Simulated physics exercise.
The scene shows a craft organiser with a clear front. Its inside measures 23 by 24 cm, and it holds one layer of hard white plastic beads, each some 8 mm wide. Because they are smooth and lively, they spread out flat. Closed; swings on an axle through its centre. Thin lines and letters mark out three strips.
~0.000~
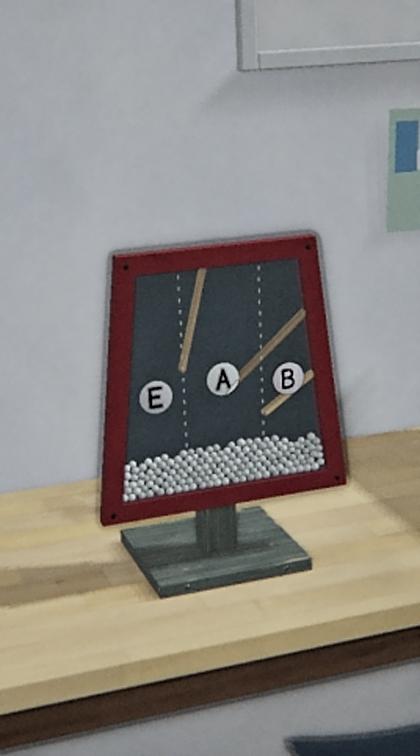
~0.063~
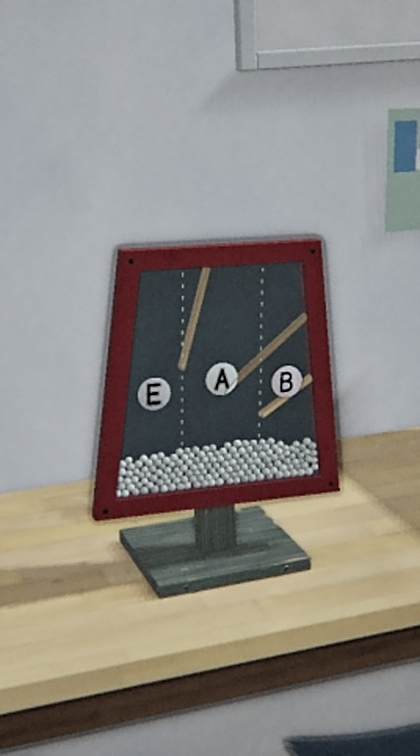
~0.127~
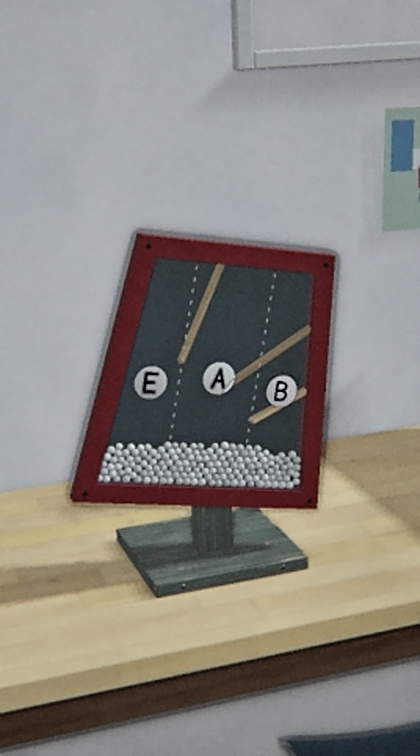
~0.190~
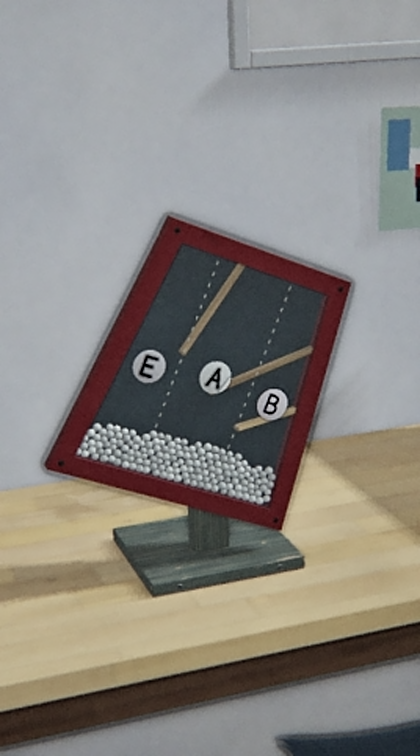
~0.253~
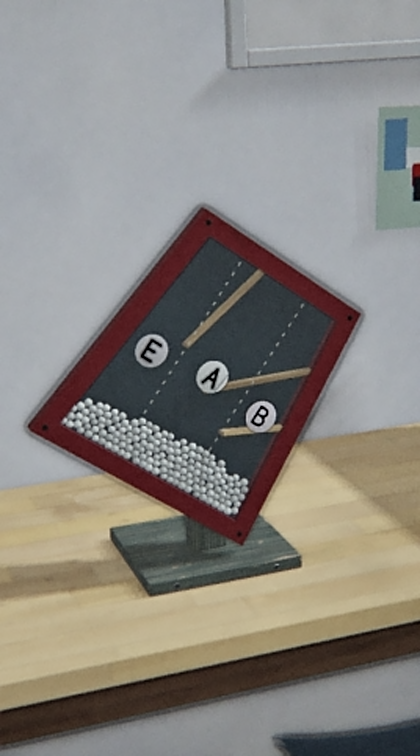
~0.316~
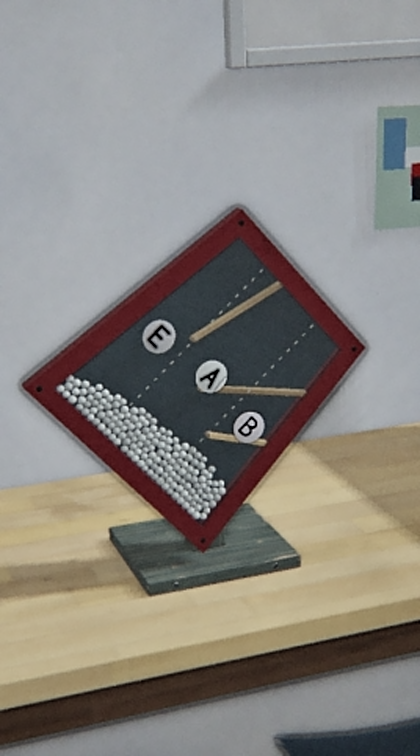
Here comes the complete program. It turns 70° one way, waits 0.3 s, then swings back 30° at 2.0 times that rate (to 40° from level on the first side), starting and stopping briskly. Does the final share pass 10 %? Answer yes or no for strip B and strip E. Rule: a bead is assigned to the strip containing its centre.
B: Yes; E: No.
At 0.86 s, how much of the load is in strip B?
That part holds about 60 percent of it.
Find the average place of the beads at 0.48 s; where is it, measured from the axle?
Some 7 cm left and 7 cm below.
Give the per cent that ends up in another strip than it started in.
Roughly 55 in a hundred.
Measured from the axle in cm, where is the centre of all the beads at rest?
Left: About 1 cm; below: About 10 cm.
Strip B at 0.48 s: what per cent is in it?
Roughly 55 %.
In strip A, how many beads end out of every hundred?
About 35 %.
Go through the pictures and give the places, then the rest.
In the first picture, level; about 160 beads; beads centred (224, 466); top one (241, 443); A (223, 379), B (288, 378), E (156, 397).
In the second picture, turned 3° clockwise; beads centred (219, 466); top one (129, 461).
In the third picture, turned 12° clockwise; beads centred (203, 466); top one (119, 447); wall ends (252, 421), (218, 392), (181, 361).
In the fourth picture, turned 24° clockwise; beads centred (182, 463); top one (97, 428).
In the fifth picture, turned 37° clockwise; beads centred (163, 456); top one (88, 403).
In the sixth picture, turned 50° clockwise; beads centred (152, 449); top one (70, 379); A (211, 377), B (249, 427), E (159, 337).
After 0.48 s, it stands 70° clockwise; the beads' middle is 7 cm left of and 7 cm below the centre; A 35 %, B 55 %, E 10 %.
After 0.86 s, it stands 55° clockwise; the beads' middle is 4 cm left of and 9 cm below the centre; A 40 %, B 60 %, E 5 %.
After 0.94 s, it stands 40° clockwise; the beads' middle is 1 cm left of and 10 cm below the centre; A 35 %, B 65 %, E 5 %.
All still by 1.5 s, it stands 40° clockwise; A 35 %, B 65 %, E 5 %.
